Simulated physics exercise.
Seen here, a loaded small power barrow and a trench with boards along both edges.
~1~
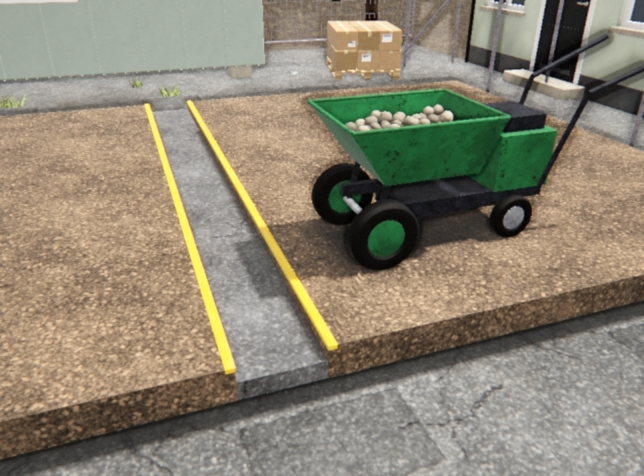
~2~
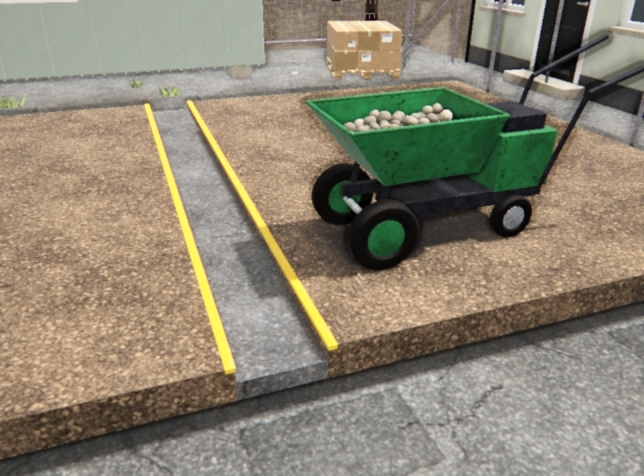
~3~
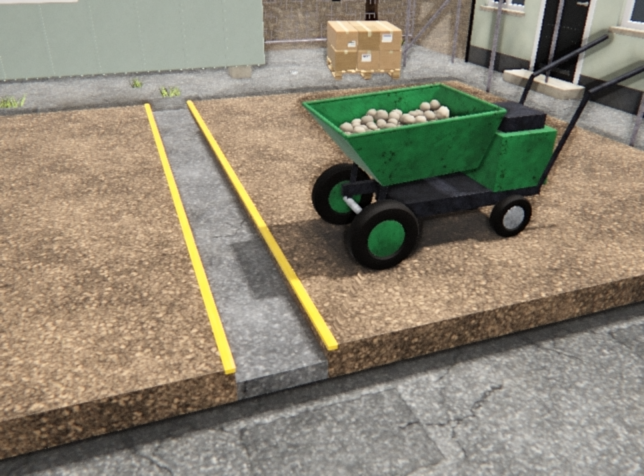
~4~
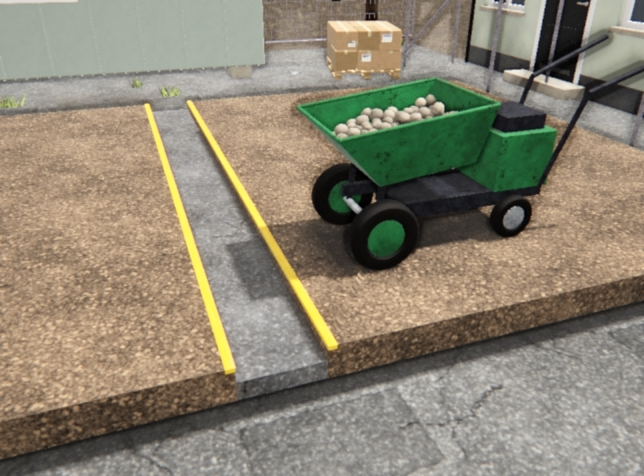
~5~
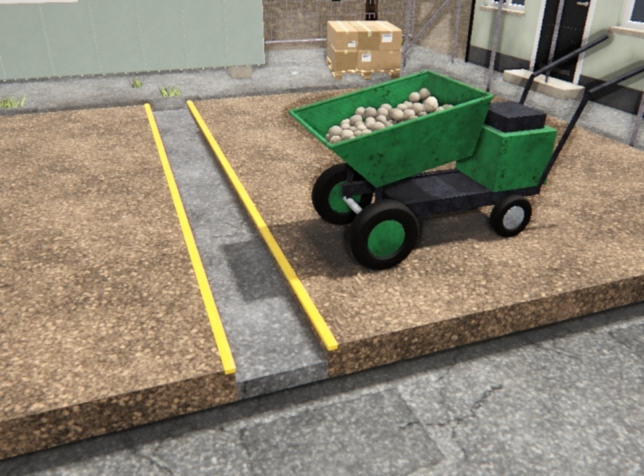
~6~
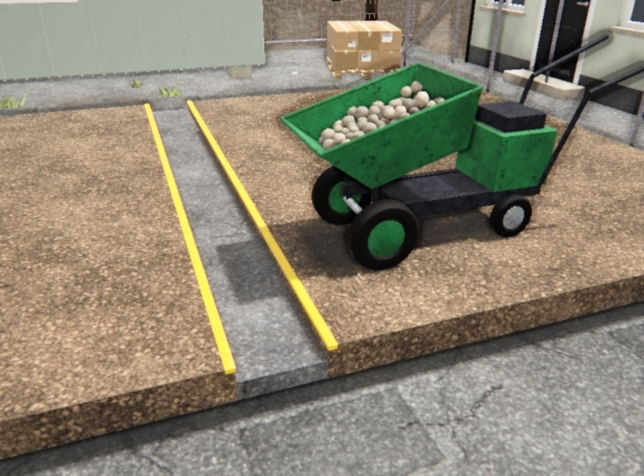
In a yard, a green power barrow standing beside a yellow-edged trench, its skip of round pebbles gradually tilting to the left.
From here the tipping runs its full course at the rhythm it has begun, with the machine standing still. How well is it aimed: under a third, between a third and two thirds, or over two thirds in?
It catches more than two thirds.
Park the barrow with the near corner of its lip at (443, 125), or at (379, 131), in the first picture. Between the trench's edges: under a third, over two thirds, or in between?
In turn: Under a third; over two thirds.
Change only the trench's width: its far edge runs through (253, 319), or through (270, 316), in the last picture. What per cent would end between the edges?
Roughly 40 per cent, and 20 per cent.
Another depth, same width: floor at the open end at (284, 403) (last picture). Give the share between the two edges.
About 100 per cent.
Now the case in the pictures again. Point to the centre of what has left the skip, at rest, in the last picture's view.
At about (231, 267).
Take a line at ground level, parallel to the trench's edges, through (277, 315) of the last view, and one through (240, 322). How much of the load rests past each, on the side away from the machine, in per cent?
Roughly 70 per cent, and 30 per cent.
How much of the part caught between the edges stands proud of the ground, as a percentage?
Near 40 %.
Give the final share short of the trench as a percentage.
Roughly 0 in a hundred.
Soon after the last picture, skip tipped steeply; all in the skip.
A little later, skip tipped steeply; nearly all in the skip; a small part in or heaped over the trench; a stray few falling.
Later still, skip tipped right over; about a quarter in the skip; about two thirds in or heaped over the trench; a small part beyond it.
By the end, skip tipped right over; a small part in the skip; most in or heaped over the trench; a small part beyond it.
